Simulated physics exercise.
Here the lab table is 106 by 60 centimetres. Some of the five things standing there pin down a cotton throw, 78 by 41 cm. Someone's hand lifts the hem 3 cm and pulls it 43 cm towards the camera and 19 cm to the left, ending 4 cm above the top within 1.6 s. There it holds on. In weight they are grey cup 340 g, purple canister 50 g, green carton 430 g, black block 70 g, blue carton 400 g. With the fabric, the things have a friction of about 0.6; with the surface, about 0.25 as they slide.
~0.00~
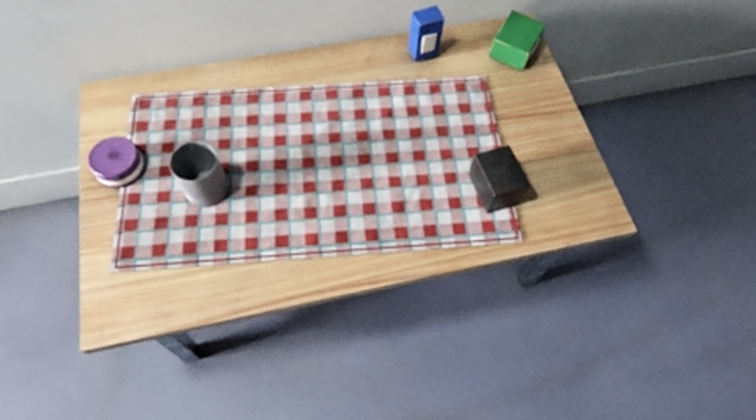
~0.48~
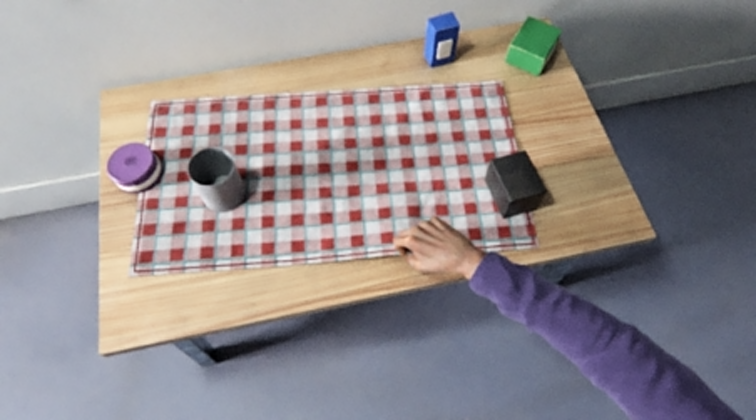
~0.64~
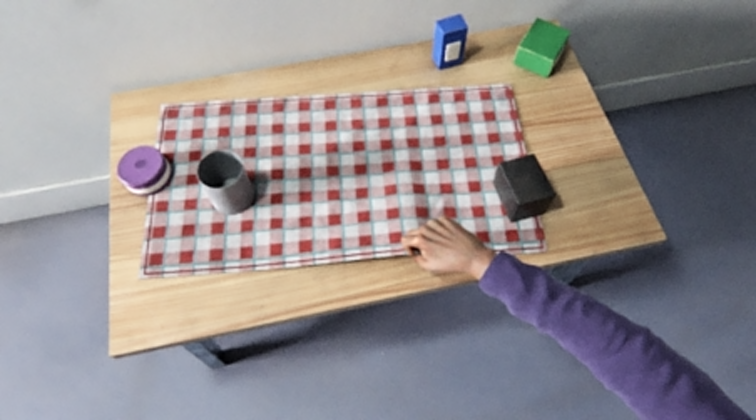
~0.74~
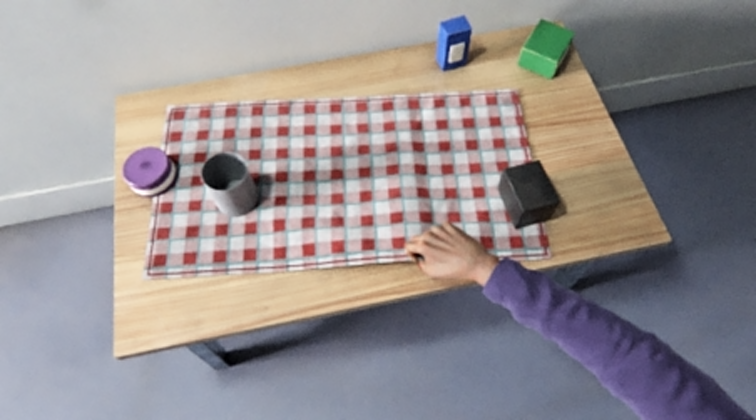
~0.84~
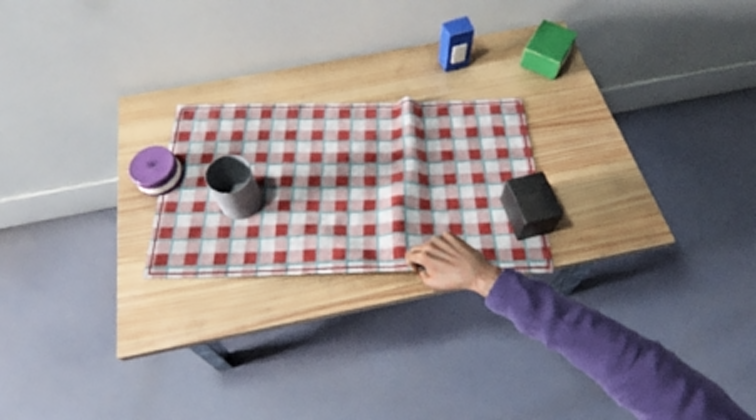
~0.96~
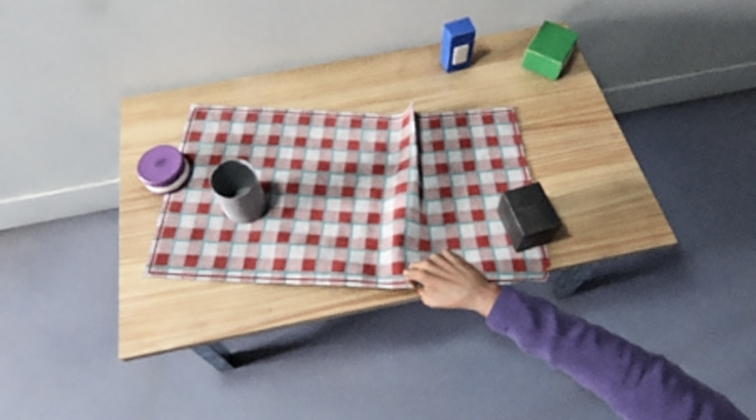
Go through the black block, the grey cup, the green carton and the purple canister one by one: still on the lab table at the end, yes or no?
Black block - no; grey cup - no; green carton - yes; purple canister - yes.
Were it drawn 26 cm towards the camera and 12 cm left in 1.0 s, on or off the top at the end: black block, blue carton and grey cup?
Then black block is lost over the edge, blue carton holds on and grey cup holds on.
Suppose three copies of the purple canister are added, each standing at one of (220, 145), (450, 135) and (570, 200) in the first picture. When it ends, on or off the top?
By position: Off, off, on.
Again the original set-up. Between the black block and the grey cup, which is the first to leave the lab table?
It's the black one that goes before the other.
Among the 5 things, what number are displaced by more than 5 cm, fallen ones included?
The number is 3.
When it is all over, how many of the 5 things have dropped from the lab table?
I count 2.
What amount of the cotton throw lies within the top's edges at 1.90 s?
Roughly 30% of it.
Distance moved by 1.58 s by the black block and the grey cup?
Black block off the top, grey cup 15 cm.
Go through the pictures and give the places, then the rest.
Black block (502, 170); grey cup (193, 161); green carton (520, 31); purple canister (112, 156); cotton throw corners (110, 272) (133, 95) (522, 242), in the first picture.
Cotton throw corners (129, 276) (152, 102); grip (406, 254), in the second picture.
Cotton throw corners (139, 279) (162, 105); grip (414, 253), in the third picture.
Black block (532, 185); cotton throw corners (143, 280) (168, 106); grip (417, 259), in the fourth picture.
Black block (535, 197); purple canister (152, 164); grey cup (228, 174); cotton throw corners (143, 278) (178, 105); grip (418, 269), in the fifth picture.
Black block (532, 208); grey cup (233, 178); green carton (553, 41); purple canister (160, 163); cotton throw corners (143, 277) (192, 105) (513, 107); grip (417, 286), in the sixth picture.
By 1.3 s, 85 % of the cotton throw is still over the top; black block 16 cm off its start, purple canister 7 cm off its start, grey cup 7 cm off its start.
By 1.6 s, 55 % of the cotton throw is still over the top; black block over the edge, grey cup 17 cm off its start, purple canister 16 cm off its start.
By 1.9 s, 30 % of the cotton throw is still over the top; black block over the edge, grey cup 27 cm off its start at (283, 294), purple canister 25 cm off its start at (255, 218).
By 2.2 s, 10 % of the cotton throw is still over the top; black block over the edge, grey cup over the edge, purple canister 31 cm off its start.
By 3.8 s, 0 % of the cotton throw is still over the top; grey cup over the edge, black block over the edge, purple canister 34 cm off its start at (261, 277), green carton 0 cm off its start at (553, 41).
